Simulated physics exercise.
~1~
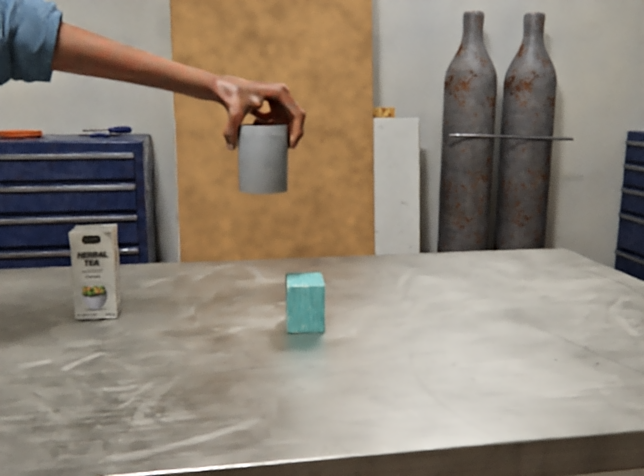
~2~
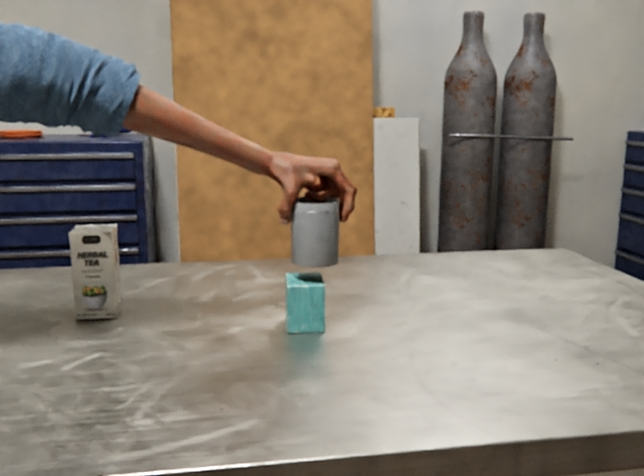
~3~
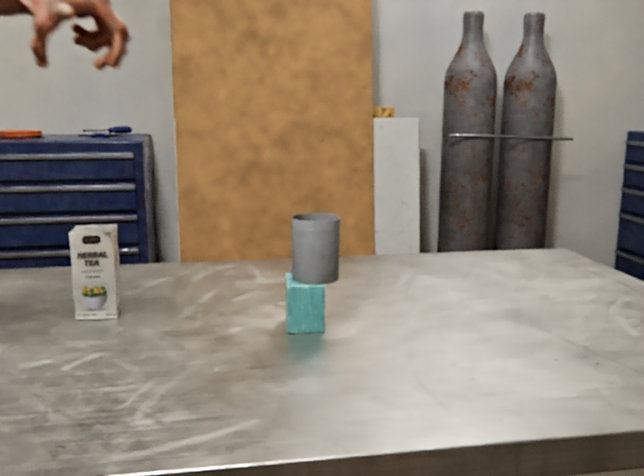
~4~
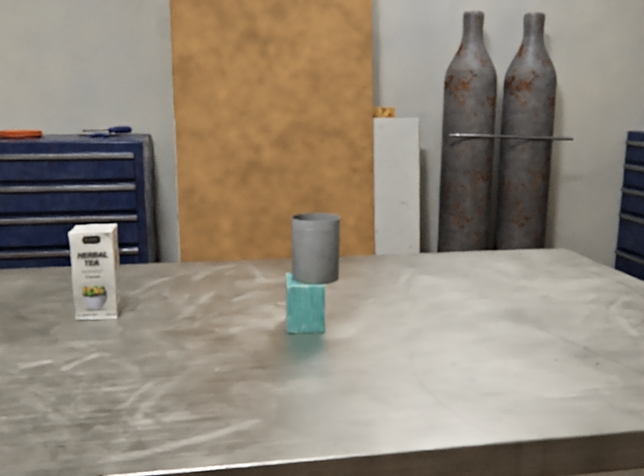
At first, a hand reaches in from the left, holding a grey cup in the air above a small turquoise block on a metal table, while a white herbal tea carton stands off to the left. The hand moves the cup right and down until it hovers just over the block. It then sets the cup upright on top, slightly to the right of the block's centre, lets go and draws back toward the upper left. Finally, the hand is out of view, and the cup stays balanced on the block, with the carton still standing in its place.
